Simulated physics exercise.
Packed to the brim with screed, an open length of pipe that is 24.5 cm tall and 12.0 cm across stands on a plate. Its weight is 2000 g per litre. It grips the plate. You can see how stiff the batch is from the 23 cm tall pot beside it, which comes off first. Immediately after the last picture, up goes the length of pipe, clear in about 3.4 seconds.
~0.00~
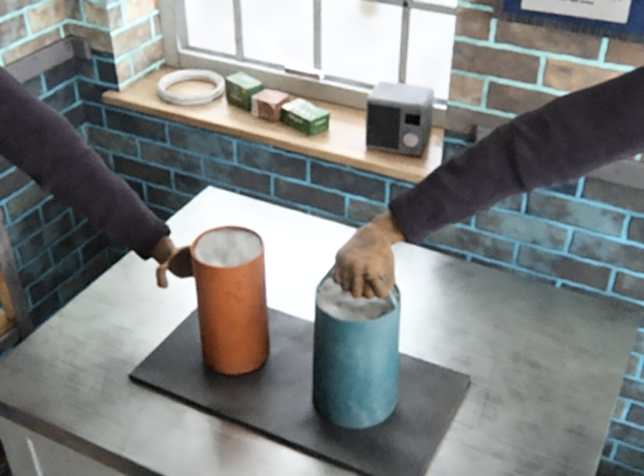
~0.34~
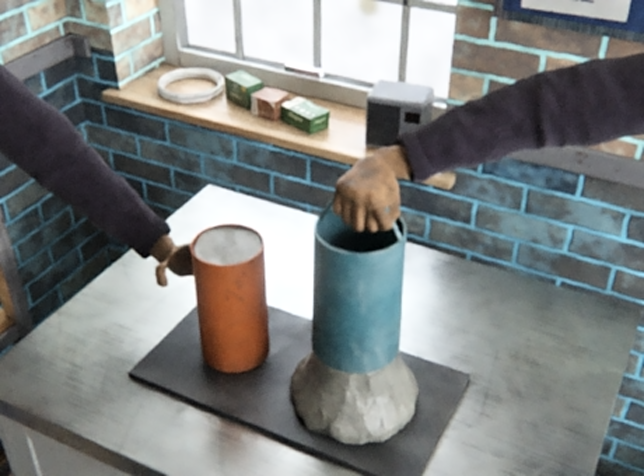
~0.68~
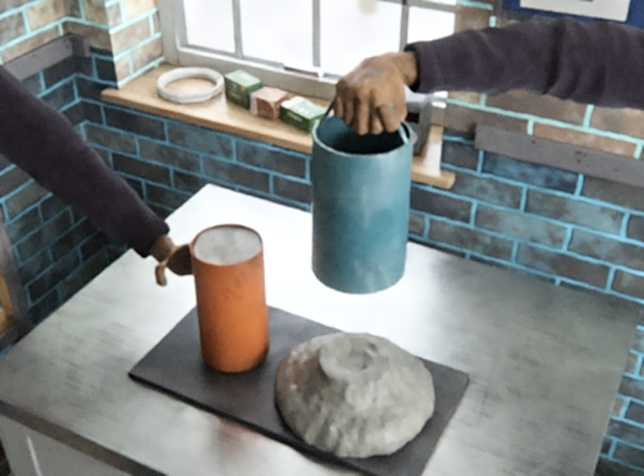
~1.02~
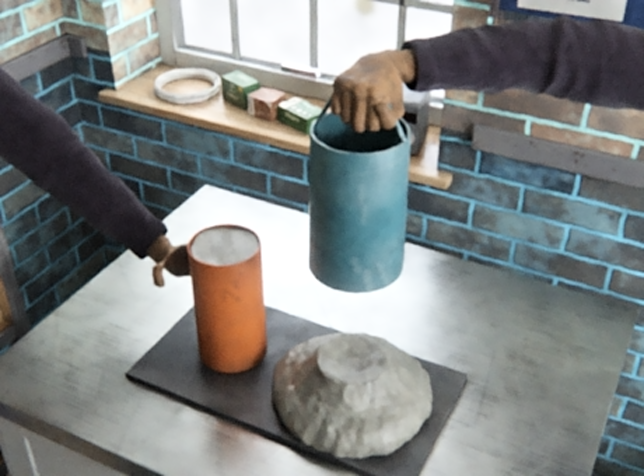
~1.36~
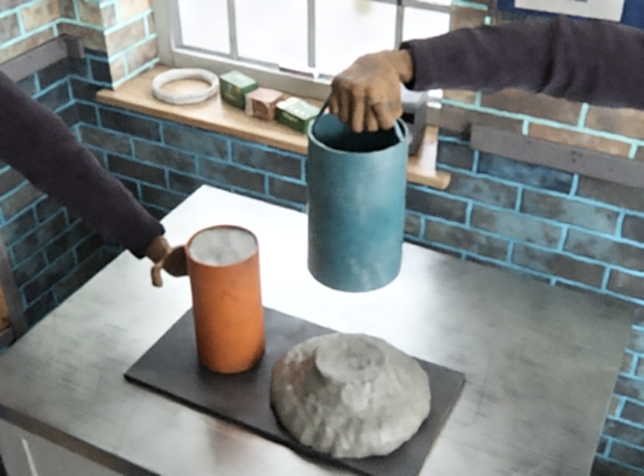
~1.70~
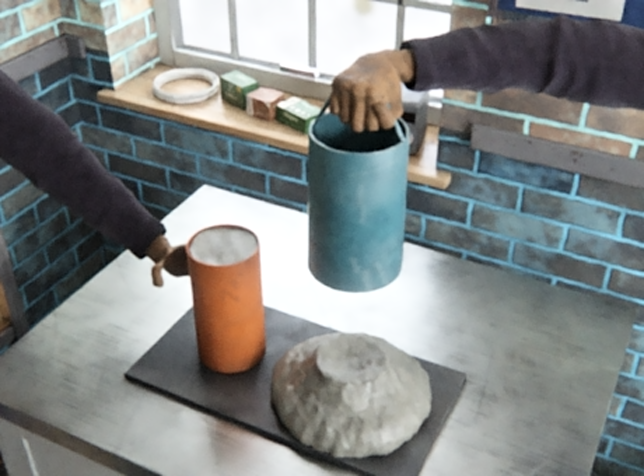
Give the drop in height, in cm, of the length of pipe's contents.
13 cm.
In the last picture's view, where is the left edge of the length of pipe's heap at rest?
I'd mark it at about (165, 356).
By 2.5 s, the length of pipe is up 5.2 cm; the screed has come down 3.7 cm to 21 cm and is 19 cm wide.
By 3.4 s, the length of pipe is up 15 cm; the screed has come down 13 cm to 12 cm and is 25 cm wide.
By 4.2 s, the length of pipe is up 24 cm; the screed has come down 13 cm to 12 cm and is 25 cm wide.
By 5.3 s, the length of pipe is clear; the screed has come down 13 cm to 12 cm and is 25 cm wide.
By 5.7 s, at rest, the length of pipe is clear; the screed has come down 13 cm to 12 cm and is 25 cm wide.
